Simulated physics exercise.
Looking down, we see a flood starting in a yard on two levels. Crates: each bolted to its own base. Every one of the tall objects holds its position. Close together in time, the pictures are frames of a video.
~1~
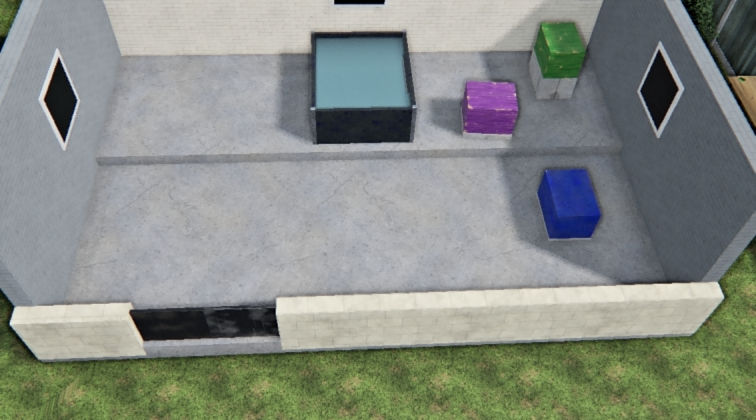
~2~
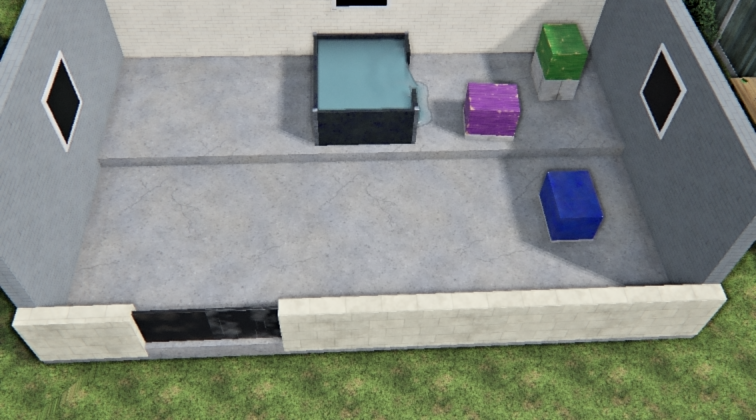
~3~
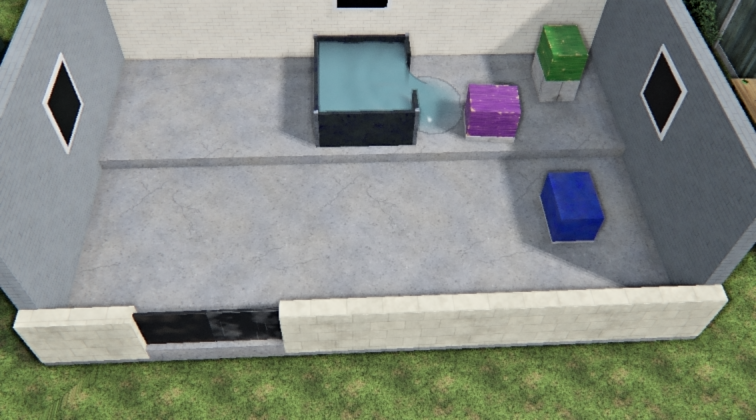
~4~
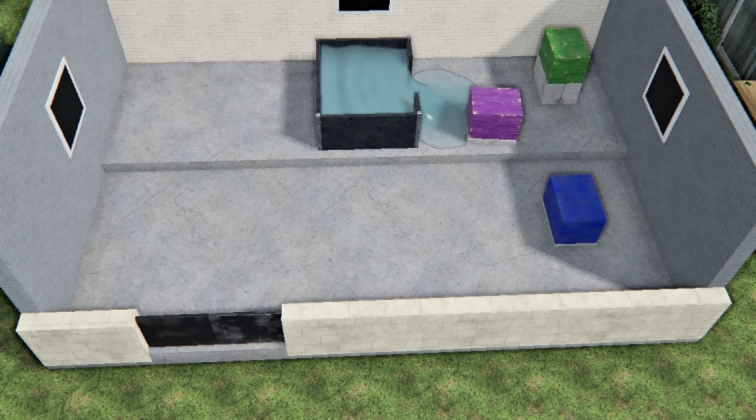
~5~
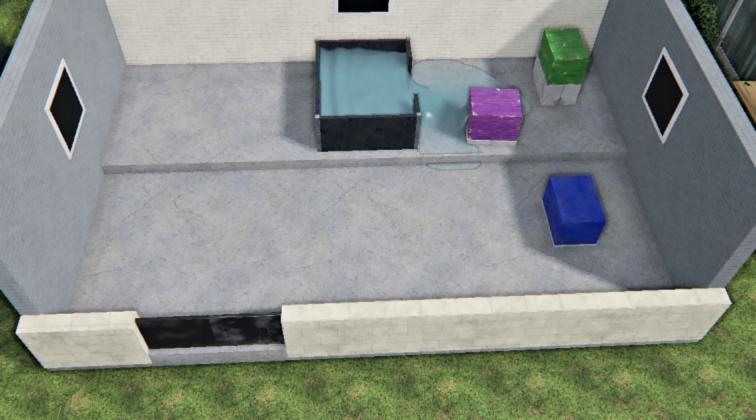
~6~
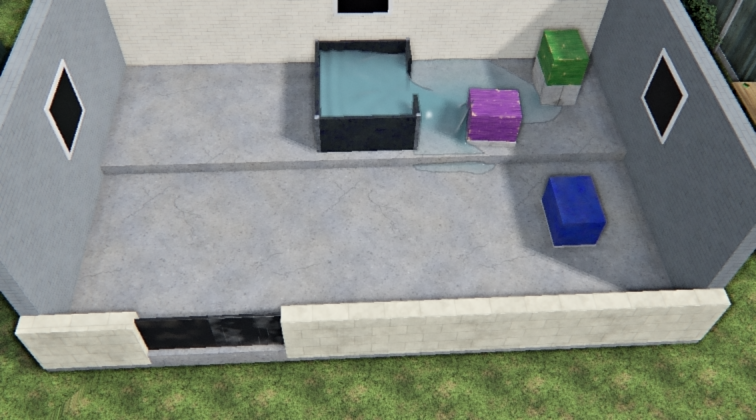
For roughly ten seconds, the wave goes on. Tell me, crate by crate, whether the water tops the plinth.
Blue crate: Yes, it does. Green crate: No, it does not. Purple crate: Yes, it does.
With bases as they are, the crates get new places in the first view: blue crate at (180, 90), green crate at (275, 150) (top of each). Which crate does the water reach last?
It's the one in blue.
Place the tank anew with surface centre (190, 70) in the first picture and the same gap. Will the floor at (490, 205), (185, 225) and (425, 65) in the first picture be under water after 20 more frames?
Results in order - swamped, left untouched, swamped.
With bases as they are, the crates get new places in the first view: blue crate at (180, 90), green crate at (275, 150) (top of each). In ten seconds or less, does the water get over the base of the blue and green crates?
The blue one is not reached, the green one is not reached.
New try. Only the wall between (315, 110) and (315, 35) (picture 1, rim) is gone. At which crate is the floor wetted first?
My answer: The one in blue.
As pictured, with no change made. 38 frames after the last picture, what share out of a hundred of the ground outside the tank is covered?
I reckon 60 per cent or so.
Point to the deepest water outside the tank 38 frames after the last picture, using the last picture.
It should be roughly at (673, 317).
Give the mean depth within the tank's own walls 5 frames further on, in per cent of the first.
Somewhere around 62 %, give or take.
A moment on, water covers 15 % of the floor; the blue crate not reached, the green crate water round its plinth, the purple crate water round its plinth.
Next, water covers 35 % of the floor; the blue crate water round its plinth, the green crate water round its plinth, the purple crate water round its plinth.
Then, water covers 45 % of the floor; the blue crate water round its plinth, the green crate water round its plinth, the purple crate water round its plinth.
Later, water covers 60 % of the floor; the blue crate water round its plinth, the green crate water round its plinth, the purple crate water round its plinth.
In the end, water covers 80 % of the floor; the blue crate was topped, the green crate stayed above the water, the purple crate was topped.
